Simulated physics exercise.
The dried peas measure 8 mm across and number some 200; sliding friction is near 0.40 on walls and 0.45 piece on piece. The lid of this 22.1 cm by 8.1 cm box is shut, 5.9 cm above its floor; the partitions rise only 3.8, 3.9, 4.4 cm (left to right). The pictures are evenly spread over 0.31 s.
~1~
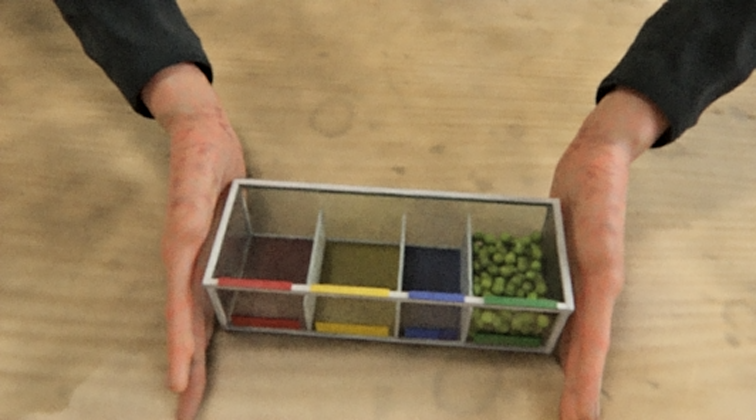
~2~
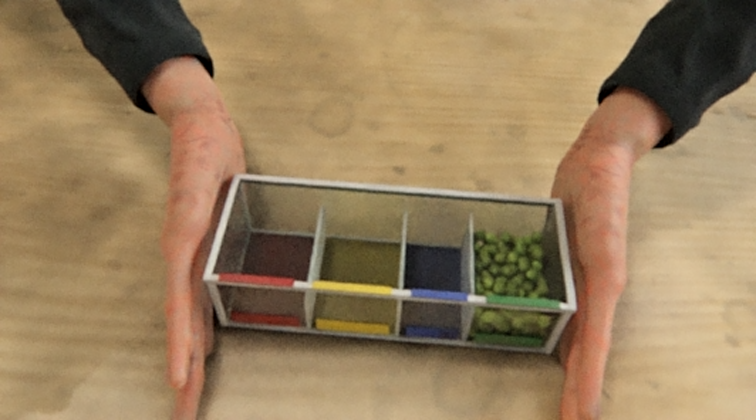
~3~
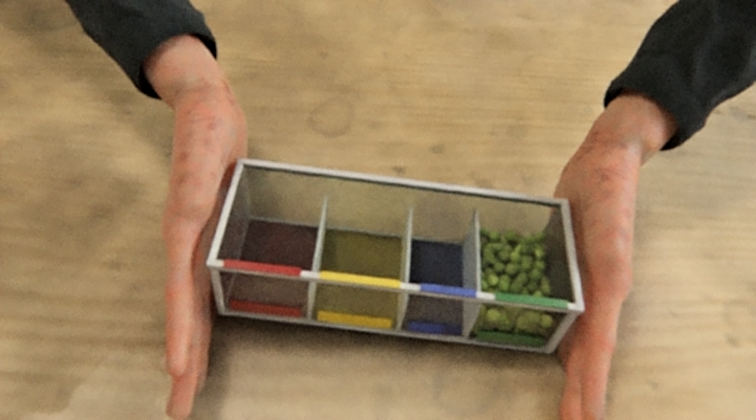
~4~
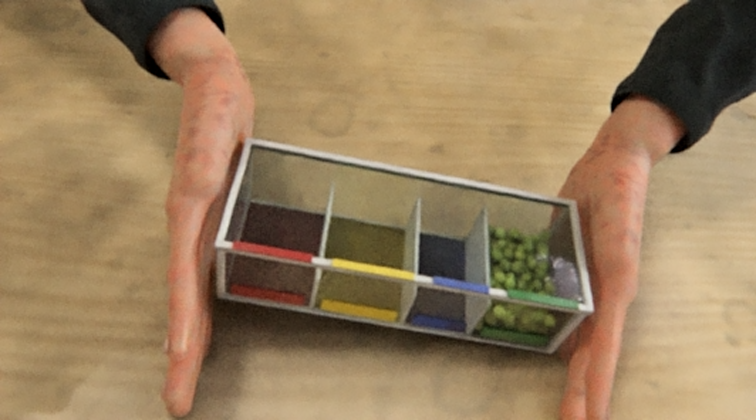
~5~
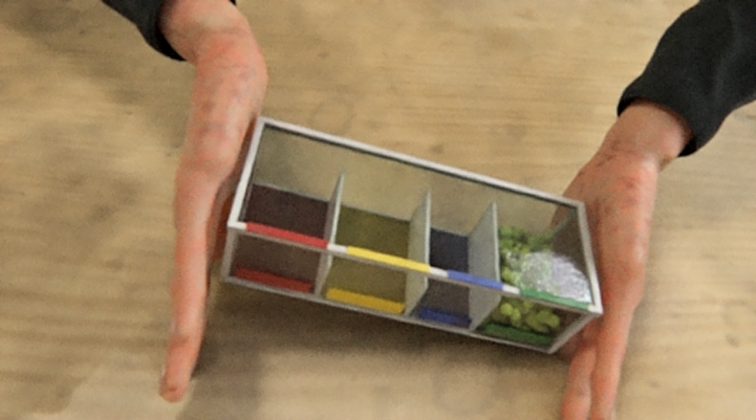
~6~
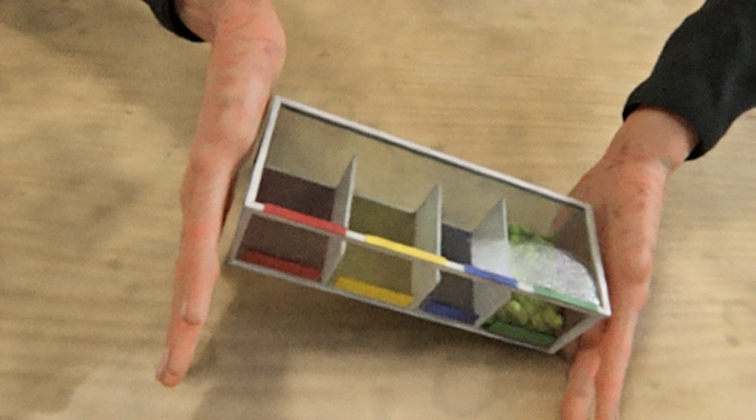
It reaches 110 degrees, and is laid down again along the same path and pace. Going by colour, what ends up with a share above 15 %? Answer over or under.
Red compartment: Under; blue compartment: Under; green compartment: Over; yellow compartment: Under.
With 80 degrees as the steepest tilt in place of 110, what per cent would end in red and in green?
Red 0, green 100.
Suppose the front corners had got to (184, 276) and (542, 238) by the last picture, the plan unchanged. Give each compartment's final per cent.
Red 25, blue 5, green 65, yellow 0.
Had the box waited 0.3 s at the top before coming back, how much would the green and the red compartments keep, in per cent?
In that case green 100, red 0.
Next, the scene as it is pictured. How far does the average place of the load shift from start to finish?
Roughly 0.5 cm.
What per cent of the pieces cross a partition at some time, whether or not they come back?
Some 0 per cent.
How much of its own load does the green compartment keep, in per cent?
Some 100 per cent.
Then, 1.10 s after the last picture, tilt 110 degrees; green 100 %.
Then, 1.83 s after the last picture, tilt 49 degrees; green 100 %.
Then, 2.60 s after the last picture, tilt 0 degrees; green 100 %.
In the end, red 0 %, blue 0 %, green 100 %, yellow 0 %.
